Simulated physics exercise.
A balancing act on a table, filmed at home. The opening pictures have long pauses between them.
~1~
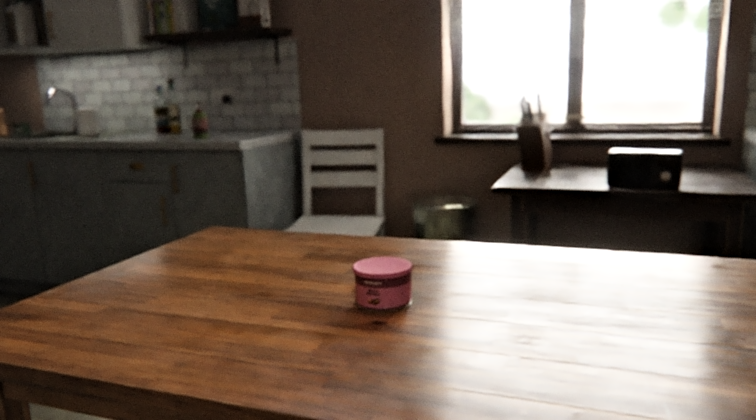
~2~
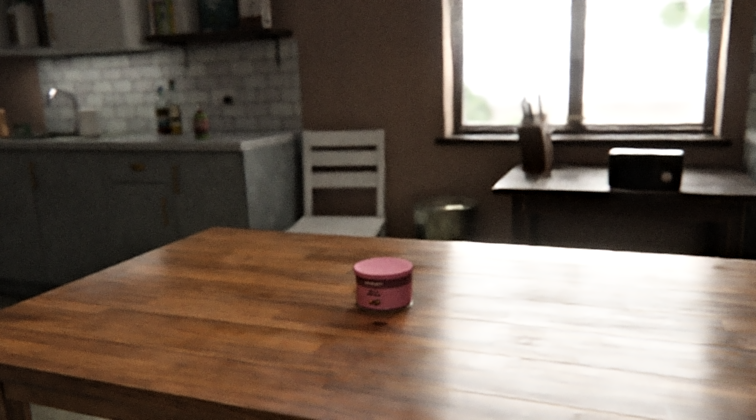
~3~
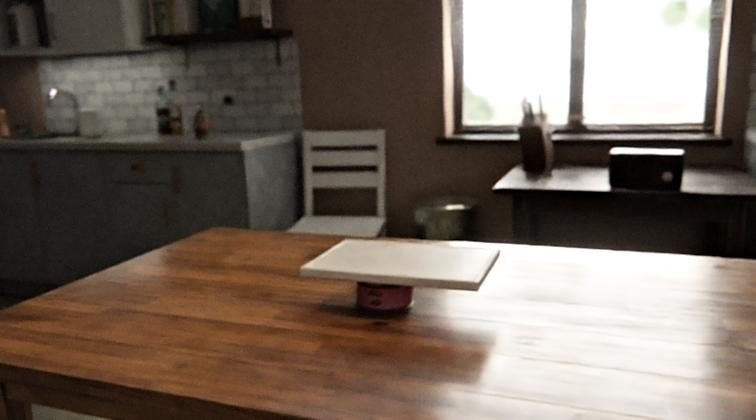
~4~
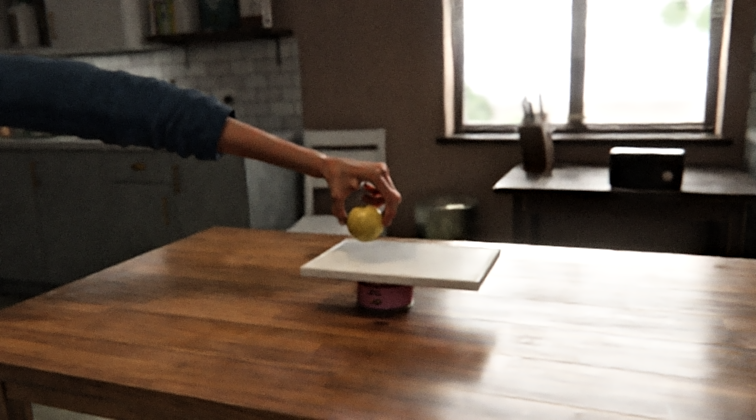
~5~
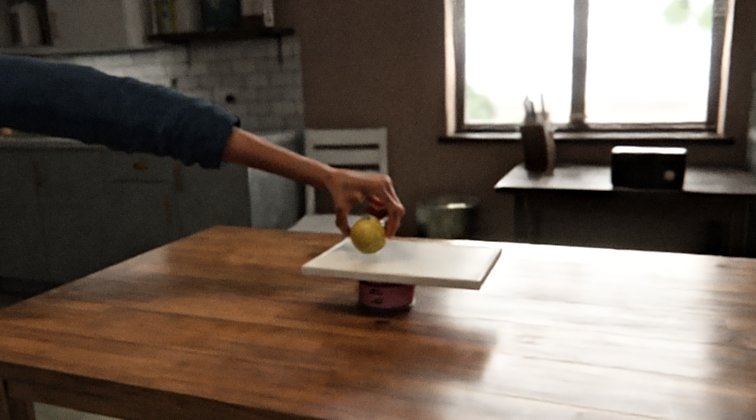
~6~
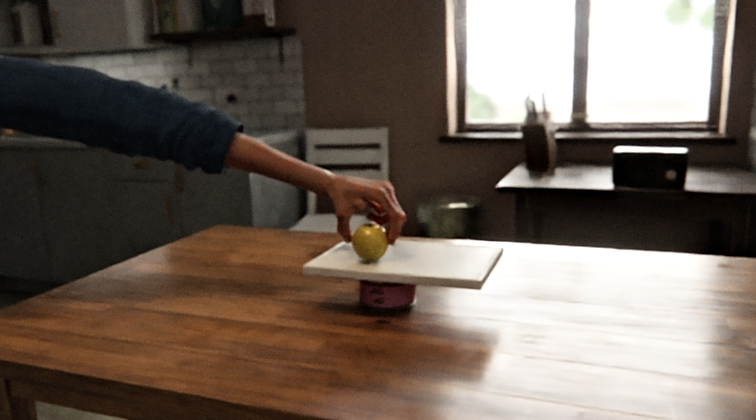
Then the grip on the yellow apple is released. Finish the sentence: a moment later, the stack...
It stays put.
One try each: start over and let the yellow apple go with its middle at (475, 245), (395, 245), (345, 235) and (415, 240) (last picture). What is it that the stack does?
Topples, stands firm, stands firm, stands firm.
Then, 0.30 s later than the last frame, all is still.
Then, 0.70 s later than the last frame, yellow apple resting near (370, 242).
When it is over, all 3 as before. End places, in pixels of the last picture, yellow apple near (370, 242). The stack stays up.
